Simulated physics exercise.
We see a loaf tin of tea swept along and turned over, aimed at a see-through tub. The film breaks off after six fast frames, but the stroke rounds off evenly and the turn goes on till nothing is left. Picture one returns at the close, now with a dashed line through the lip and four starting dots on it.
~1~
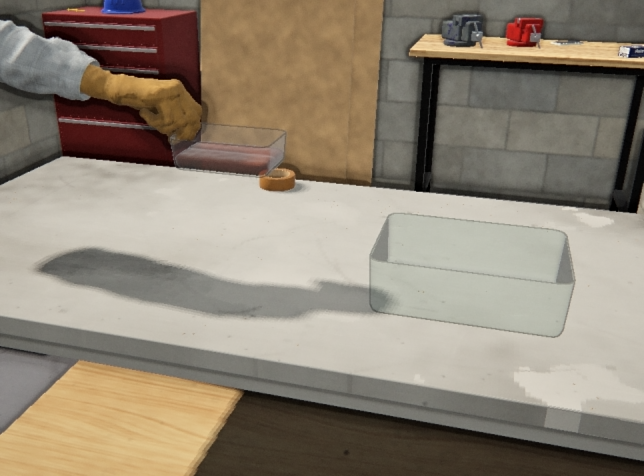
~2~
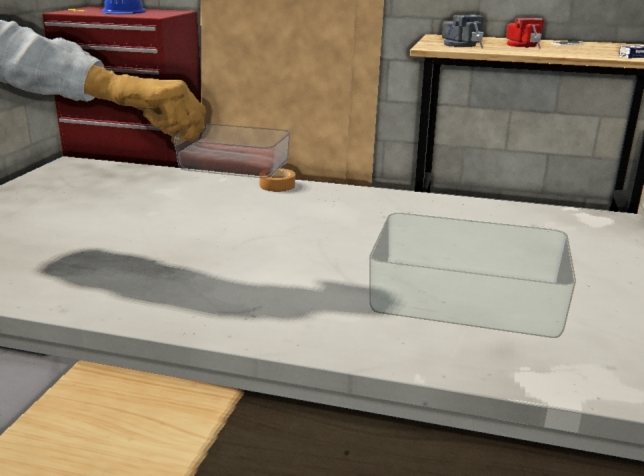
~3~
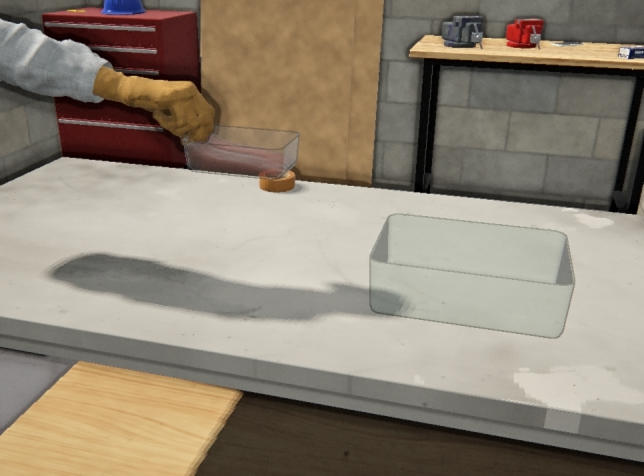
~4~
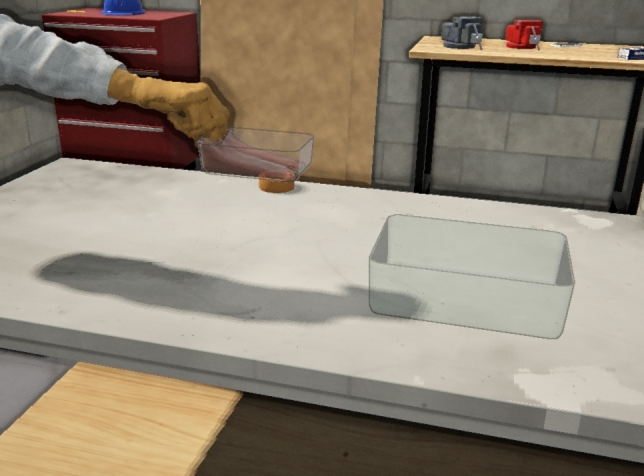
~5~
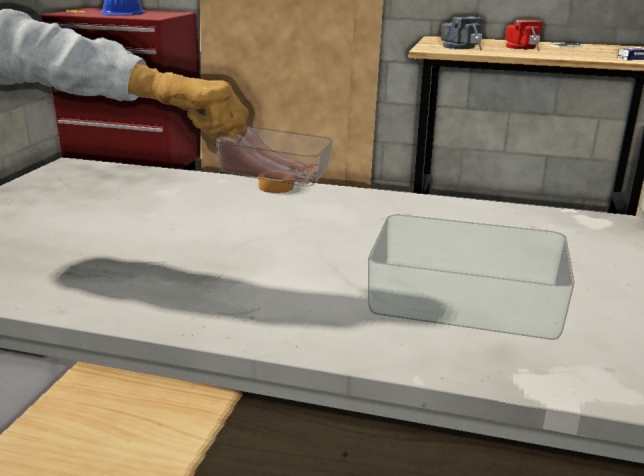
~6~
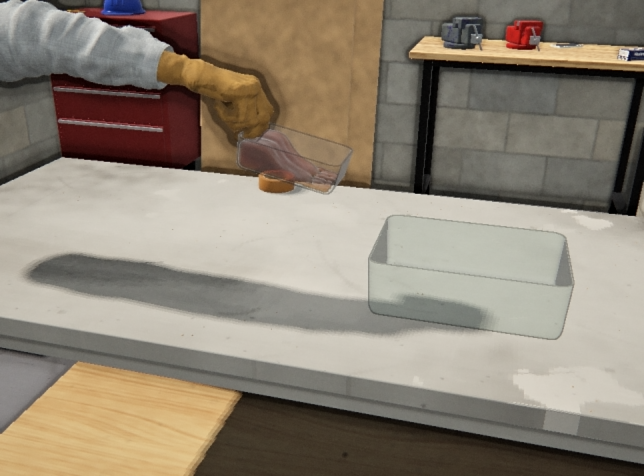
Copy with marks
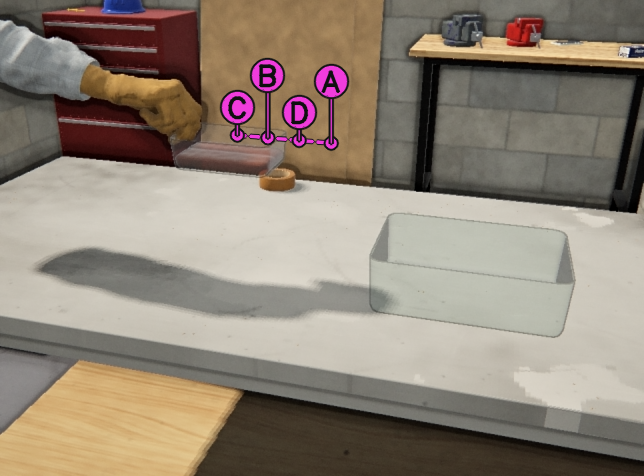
A gloved hand carries a clear container of liquid rightward above a table, tilting it slightly.
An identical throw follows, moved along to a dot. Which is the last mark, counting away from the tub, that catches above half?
Choose C.
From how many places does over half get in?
All of them.
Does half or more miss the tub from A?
No, not at all.
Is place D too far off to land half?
No, that is safe.
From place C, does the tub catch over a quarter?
Yes.
On the marked copy, A at (331, 143); B at (267, 137); C at (237, 135); D at (299, 140).
With A, about 88 % lands in the tub, 2 % falls short and 10 % goes beside or beyond.
With B, about 74 % lands in the tub, 18 % falls short and 8 % goes beside or beyond.
With C, about 64 % lands in the tub, 30 % falls short and 6 % goes beside or beyond.
With D, about 81 % lands in the tub, 8 % falls short and 11 % goes beside or beyond.
